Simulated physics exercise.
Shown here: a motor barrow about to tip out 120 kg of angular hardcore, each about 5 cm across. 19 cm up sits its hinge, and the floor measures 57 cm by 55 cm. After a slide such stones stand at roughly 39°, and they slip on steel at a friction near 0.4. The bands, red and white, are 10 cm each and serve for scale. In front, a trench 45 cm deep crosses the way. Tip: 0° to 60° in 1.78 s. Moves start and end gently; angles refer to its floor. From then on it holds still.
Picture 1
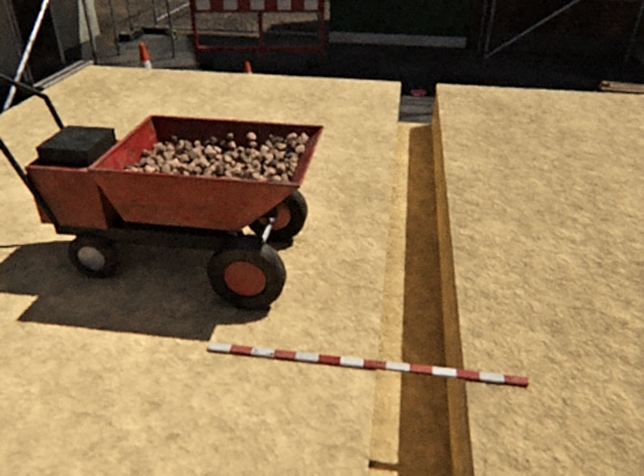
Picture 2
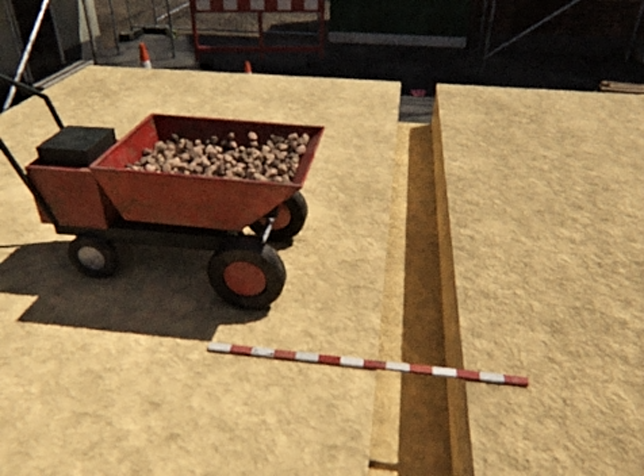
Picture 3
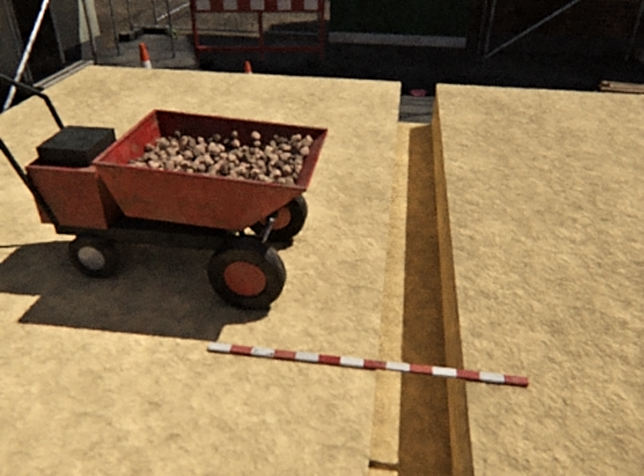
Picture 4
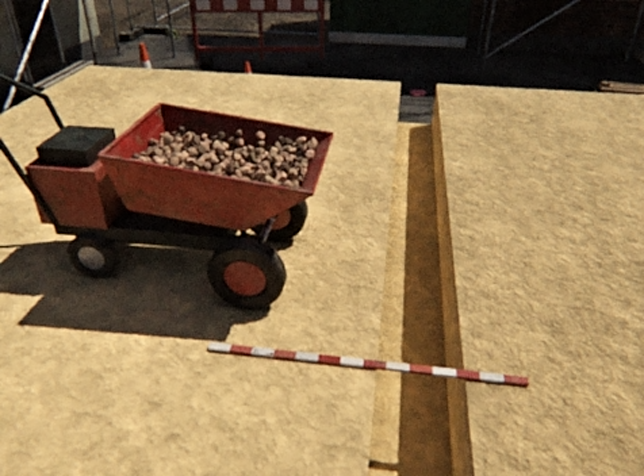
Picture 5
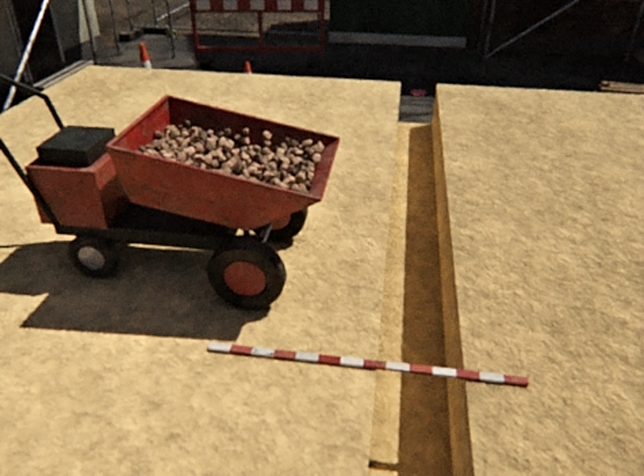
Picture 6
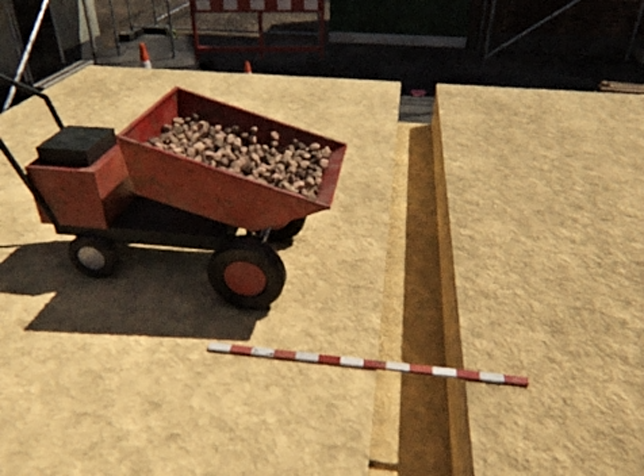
In the video, a red motor barrow loaded with stones stands on sandy ground left of a narrow trench crossed by a red-and-white banded pole, and its skip gradually tilts toward the right while the wheels stay still.
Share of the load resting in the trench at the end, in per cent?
71 per cent.
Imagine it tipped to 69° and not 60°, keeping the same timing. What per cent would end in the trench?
Roughly 100 per cent would end in the trench.
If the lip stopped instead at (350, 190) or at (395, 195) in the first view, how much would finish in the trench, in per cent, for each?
Near 70 and near 35 percent.
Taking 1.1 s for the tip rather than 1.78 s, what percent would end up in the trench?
Probably about 70 in a hundred.
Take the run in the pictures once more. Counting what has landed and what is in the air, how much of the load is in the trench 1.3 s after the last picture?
Close to 10 per cent at that time.
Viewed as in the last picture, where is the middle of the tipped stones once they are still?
(412, 339).
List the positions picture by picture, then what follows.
The skip is at 0°, its lip at (300, 186); the top of the load is at (296, 144), in the first picture.
Lip at (302, 187), floor tilted 1°, highest stones at (284, 146), in the second picture.
Lip at (306, 190), floor tilted 3°, highest stones at (234, 147), in the third picture.
The skip is at 6°, its lip at (313, 194); the top of the load is at (195, 144), in the fourth picture.
Lip at (321, 200), floor tilted 11°, highest stones at (185, 135), in the fifth picture.
The skip is at 16°, its lip at (330, 208); the top of the load is at (184, 128), in the sixth picture.
Then, 0.7 s after the last picture the floor is at 51°, 100 % in the skip; the foremost stones are at (358, 237).
Then, 1.3 s after the last picture the floor is at 60°, 87 % in the skip, 3 % short of the trench, 9 % in the trench; the foremost stones are at (414, 323).
Then, 1.6 s after the last picture the floor is at 60°, 63 % in the skip, 3 % short of the trench, 34 % in the trench; the foremost stones are at (442, 349).
Then, 3.6 s after the last picture the floor is at 60°, 26 % in the skip, 3 % short of the trench, 71 % in the trench; the foremost stones are at (444, 341).
